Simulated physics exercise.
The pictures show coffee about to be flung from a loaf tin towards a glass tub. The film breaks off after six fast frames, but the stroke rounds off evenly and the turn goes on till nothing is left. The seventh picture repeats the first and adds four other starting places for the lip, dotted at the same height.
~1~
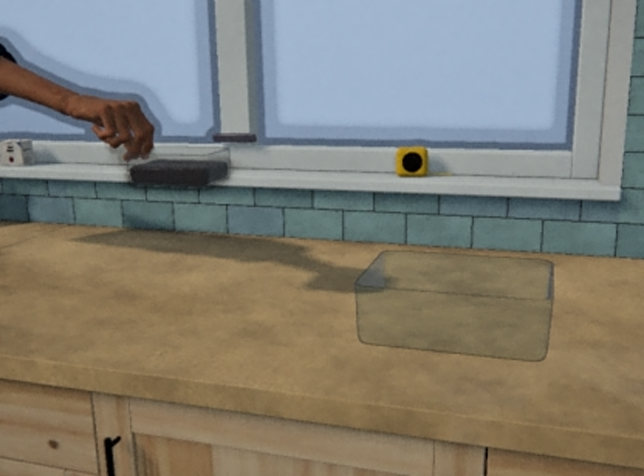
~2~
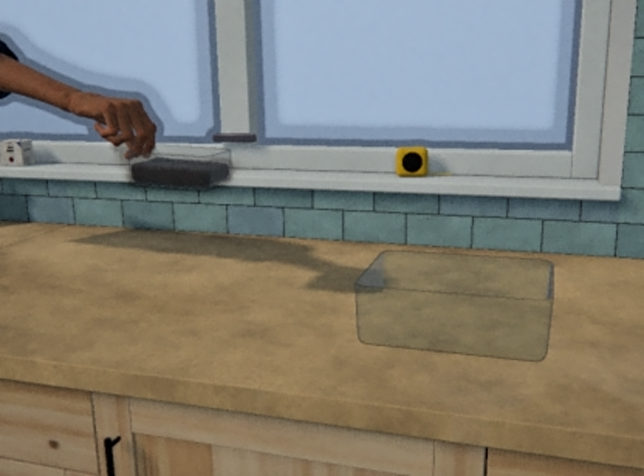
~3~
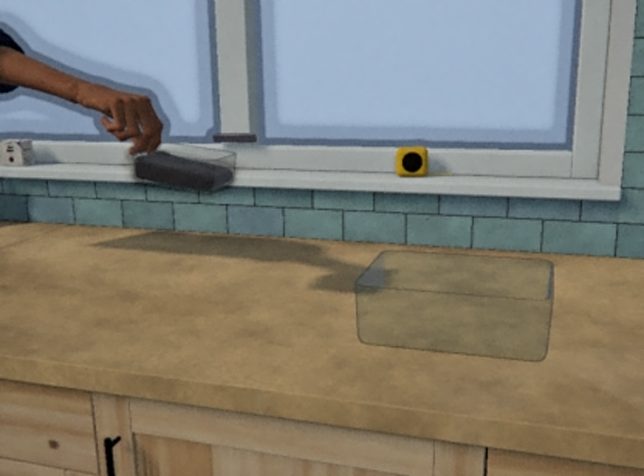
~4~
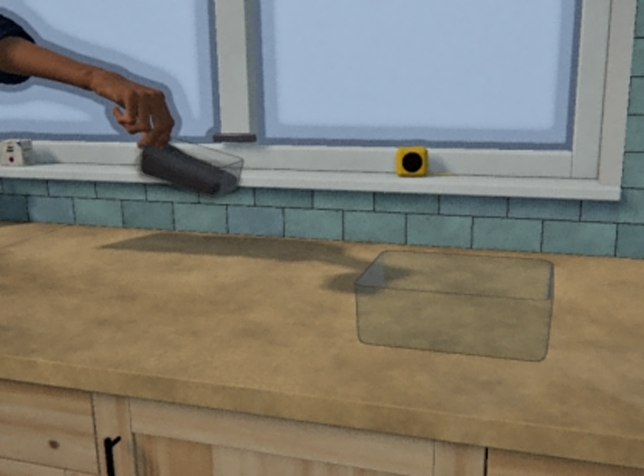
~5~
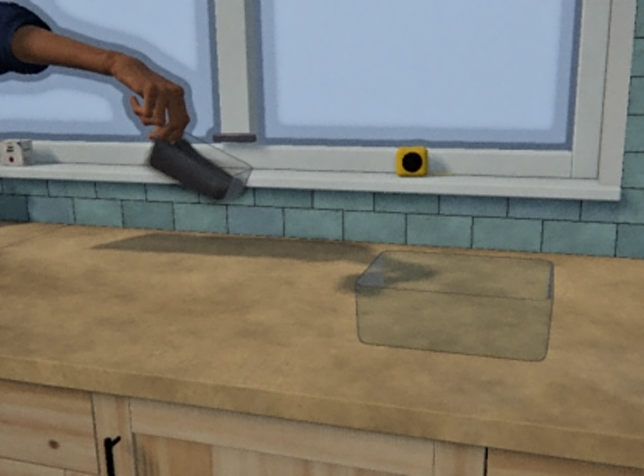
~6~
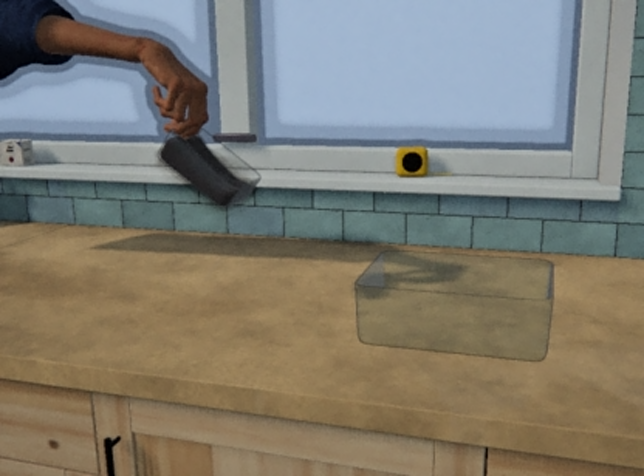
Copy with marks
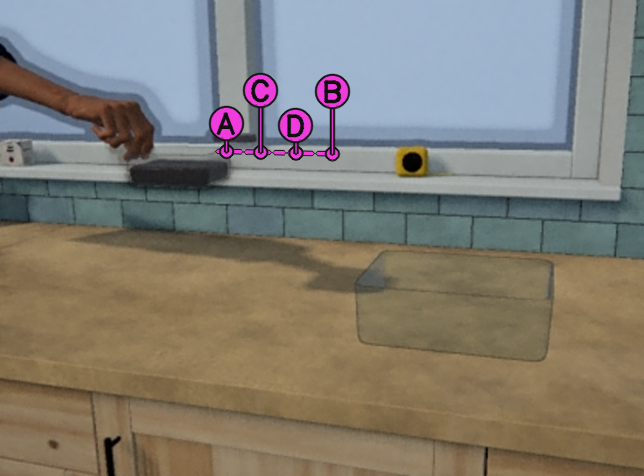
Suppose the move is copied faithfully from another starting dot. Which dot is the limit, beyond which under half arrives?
The answer is spot C.
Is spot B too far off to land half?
No, that is safe.
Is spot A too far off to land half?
Yes, it does.
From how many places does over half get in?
Three of the four.
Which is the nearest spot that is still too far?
A.
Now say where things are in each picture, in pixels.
Upright, lip at (217, 151); tub from (358, 341) to (547, 361); nothing has left yet.
Upright, lip at (219, 152); nothing has left yet.
Tipped about 7°, lip at (225, 156); nothing has left yet.
Tipped about 14°, lip at (233, 163); nothing has left yet.
Tipped about 25°, lip at (242, 171); nothing has left yet.
Tipped about 37°, lip at (251, 181); nothing has left yet.
On the marked copy, A at (226, 151); B at (332, 153); C at (260, 152); D at (295, 153).
With A, about 21 % lands in the tub, 75 % falls short and 4 % goes beside or beyond.
With B, about 87 % lands in the tub, 3 % falls short and 10 % goes beside or beyond.
With C, about 67 % lands in the tub, 27 % falls short and 7 % goes beside or beyond.
With D, about 83 % lands in the tub, 6 % falls short and 12 % goes beside or beyond.
